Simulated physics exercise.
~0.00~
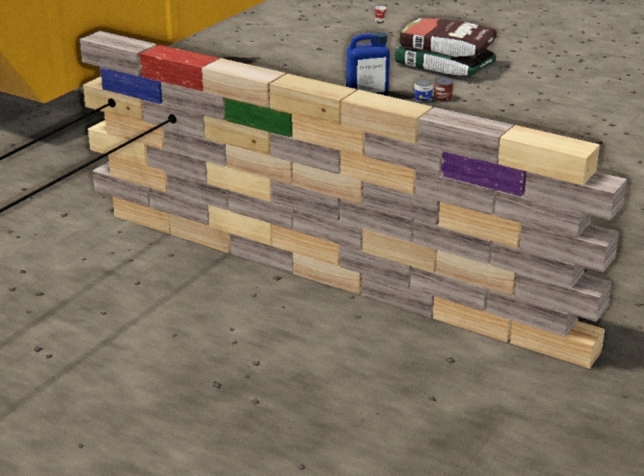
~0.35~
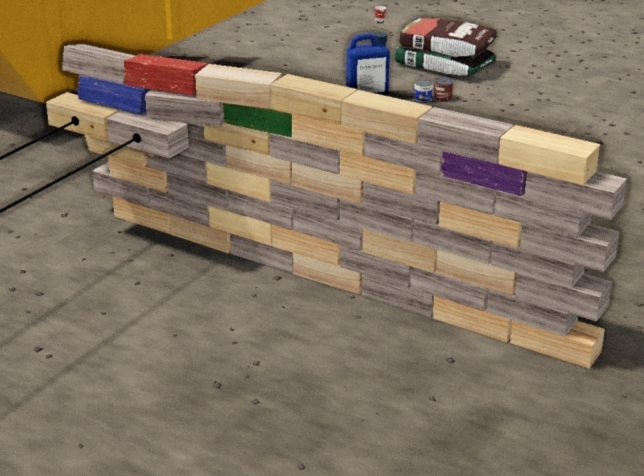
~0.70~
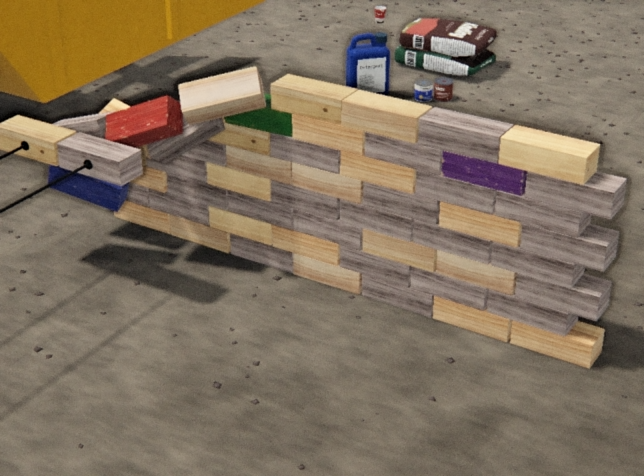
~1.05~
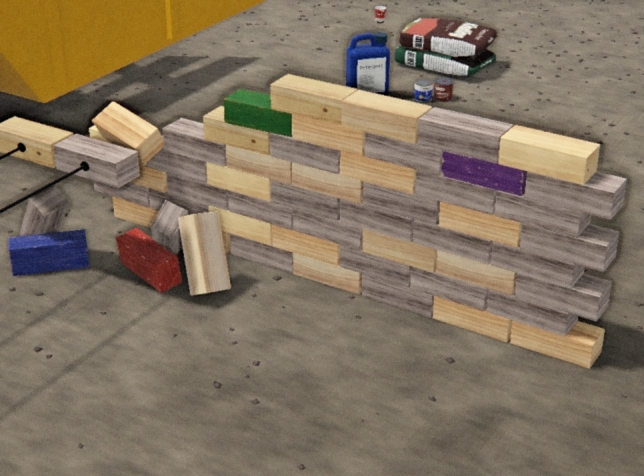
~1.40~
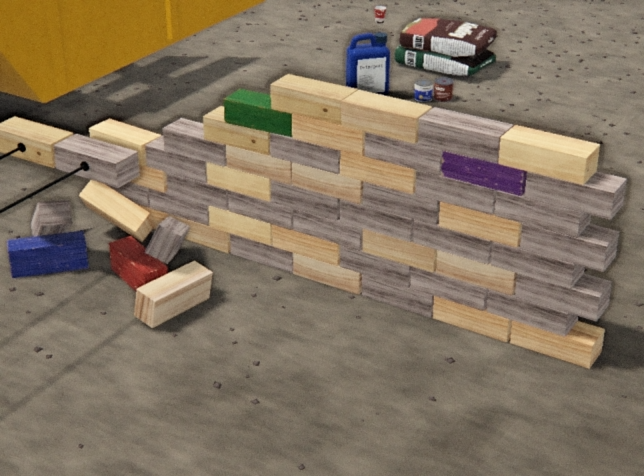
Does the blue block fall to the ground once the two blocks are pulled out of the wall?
Yes, the blue block drops from the left end of the wall and ends up lying on the ground.
